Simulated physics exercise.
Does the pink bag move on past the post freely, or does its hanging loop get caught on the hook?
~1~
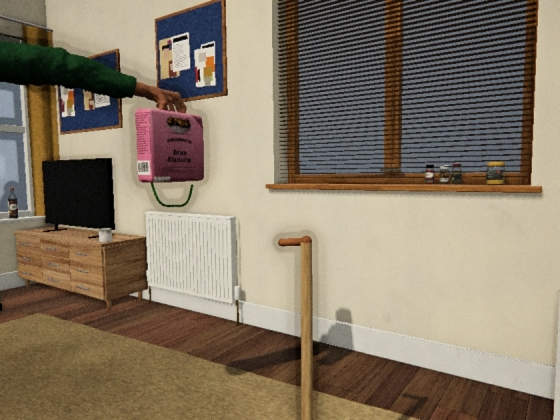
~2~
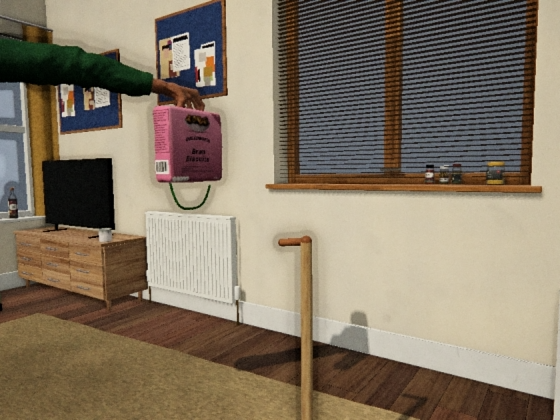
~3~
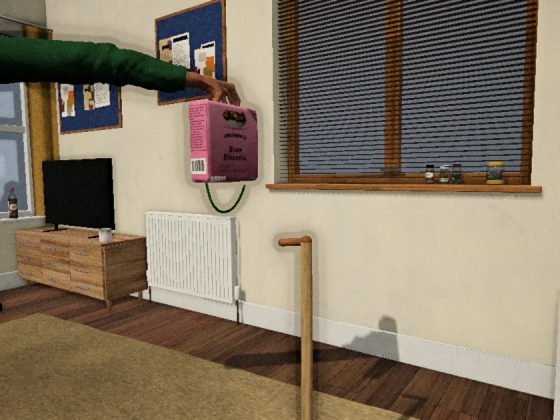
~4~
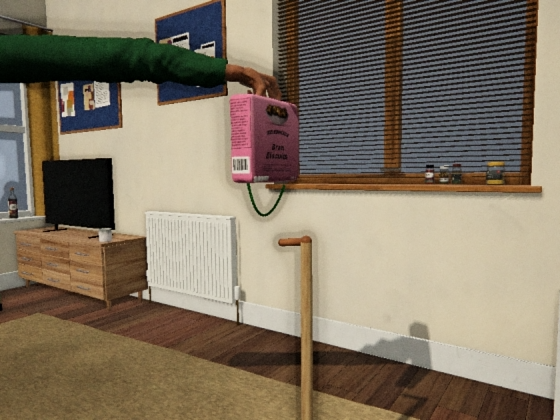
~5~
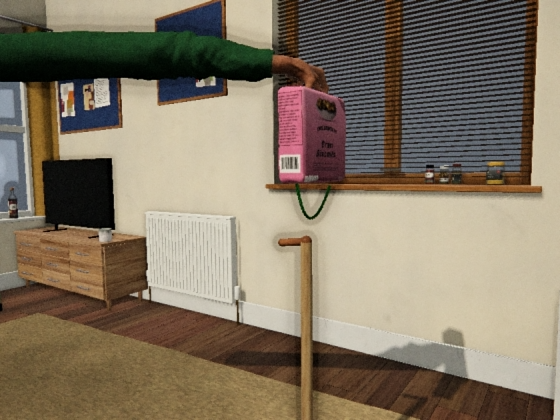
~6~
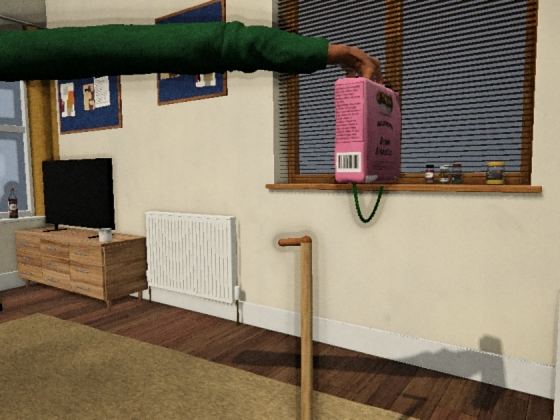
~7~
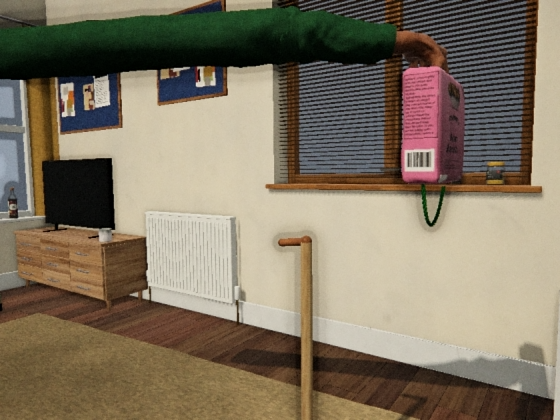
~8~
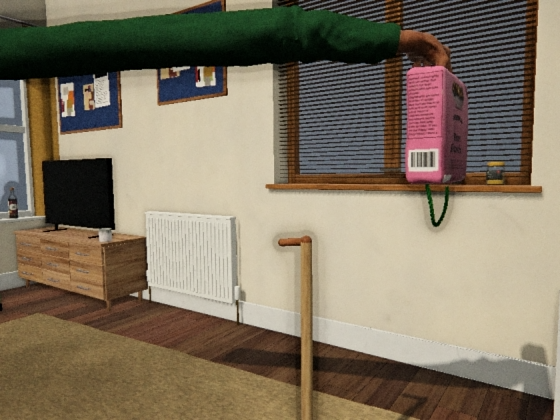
The pink bag goes by freely. Its loop passes above the hook without catching, and the bag ends up to the right of the post.
